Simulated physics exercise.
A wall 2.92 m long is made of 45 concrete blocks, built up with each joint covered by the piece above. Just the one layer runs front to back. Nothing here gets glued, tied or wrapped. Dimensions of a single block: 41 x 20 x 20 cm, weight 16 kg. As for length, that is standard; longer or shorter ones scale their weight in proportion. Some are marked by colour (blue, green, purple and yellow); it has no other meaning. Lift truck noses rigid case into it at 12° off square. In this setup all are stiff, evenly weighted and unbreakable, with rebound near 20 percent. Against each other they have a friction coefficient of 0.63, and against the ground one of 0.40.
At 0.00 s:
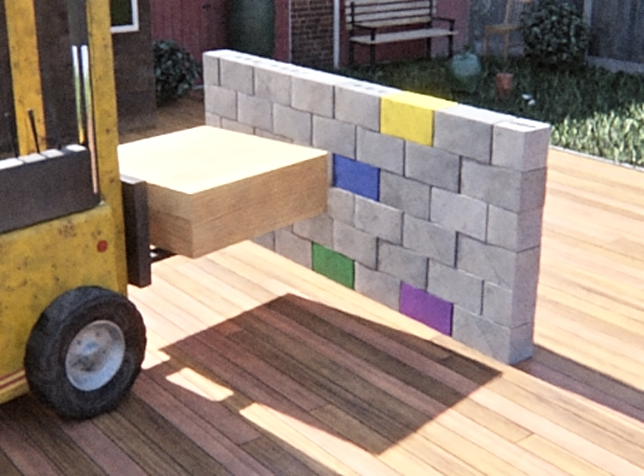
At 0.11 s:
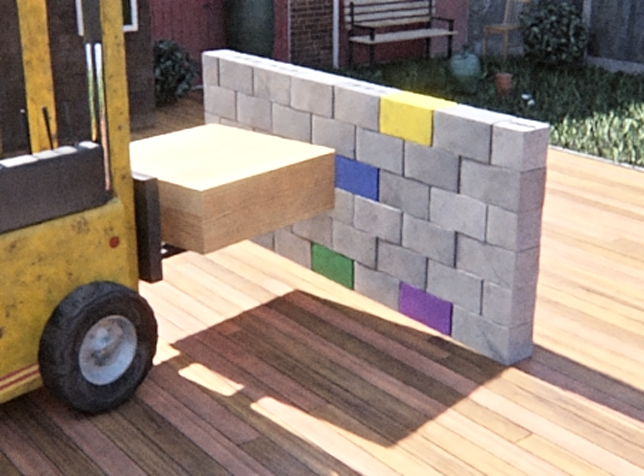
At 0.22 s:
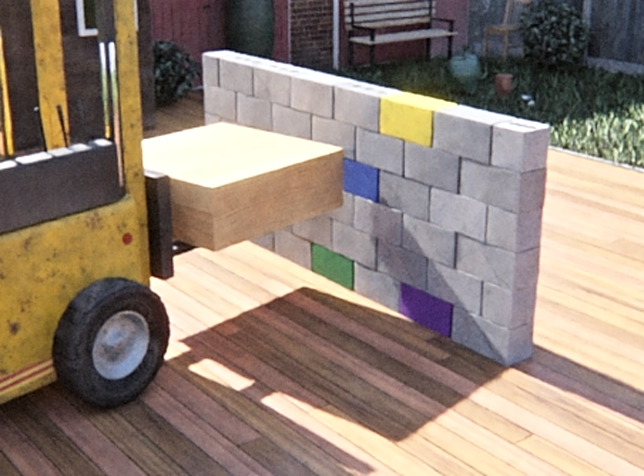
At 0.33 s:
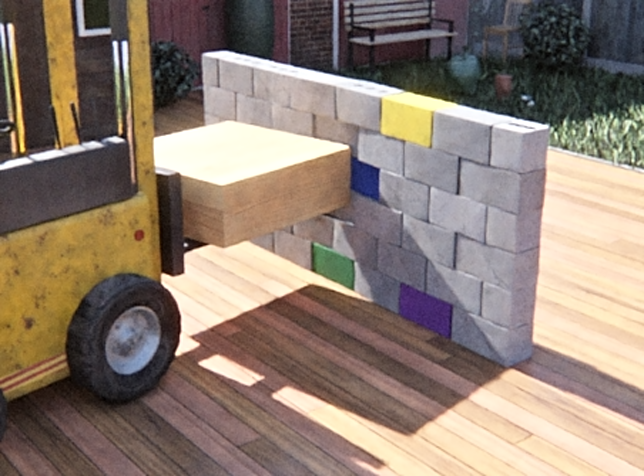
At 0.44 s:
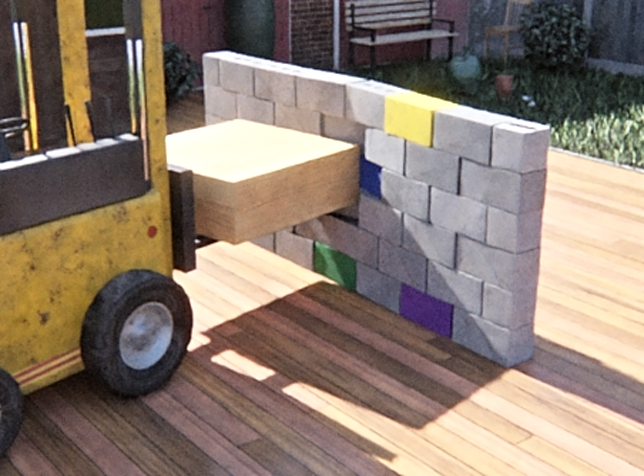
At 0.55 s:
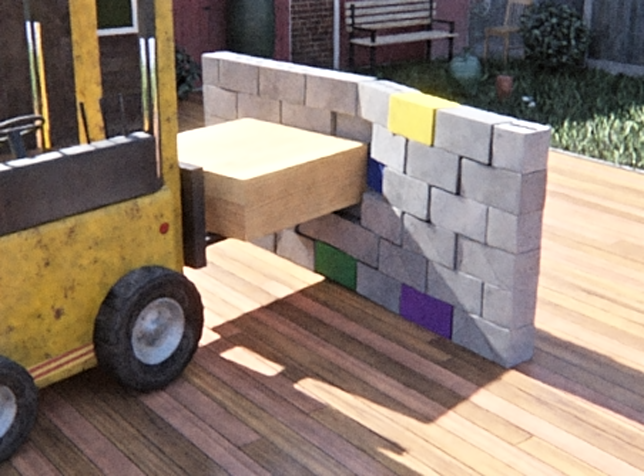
A yellow forklift drives a wooden block into a gray wall, pushing its middle blocks backward.
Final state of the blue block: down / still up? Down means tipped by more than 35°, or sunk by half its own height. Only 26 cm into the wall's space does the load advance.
Down.
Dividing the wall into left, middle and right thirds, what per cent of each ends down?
Per cent - left 60, middle 70, right 10.
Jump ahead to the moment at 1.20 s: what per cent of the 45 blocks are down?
35 percent by then.
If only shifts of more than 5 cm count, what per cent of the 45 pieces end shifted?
Share: 45 in a hundred.
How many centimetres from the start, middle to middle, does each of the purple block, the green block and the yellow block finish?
The purple one ends 0 cm from where it began, the green one 0 cm, and the yellow one 150 cm.
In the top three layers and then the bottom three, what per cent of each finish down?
Top share 70 per cent; bottom share 20 per cent.
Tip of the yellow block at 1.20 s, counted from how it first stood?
Some 50°.
After 0.84 s, none of the 45 blocks down, 29 disturbed; blue block leaning 20°; yellow block leaning 20°.
After 1.20 s, 15 of the 45 blocks down; blue block leaning 58°, 31 cm lower; yellow block leaning 52°, 29 cm lower.
After 1.62 s, 20 of the 45 blocks down; blue block on its side; yellow block leaning 65°, 97 cm lower.
At rest (2.6 s), 20 of the 45 blocks down; blue block on its side; yellow block on its side; green block unmoved. As the last picture would show them, middles, blue block near (447, 261), yellow block near (588, 295).
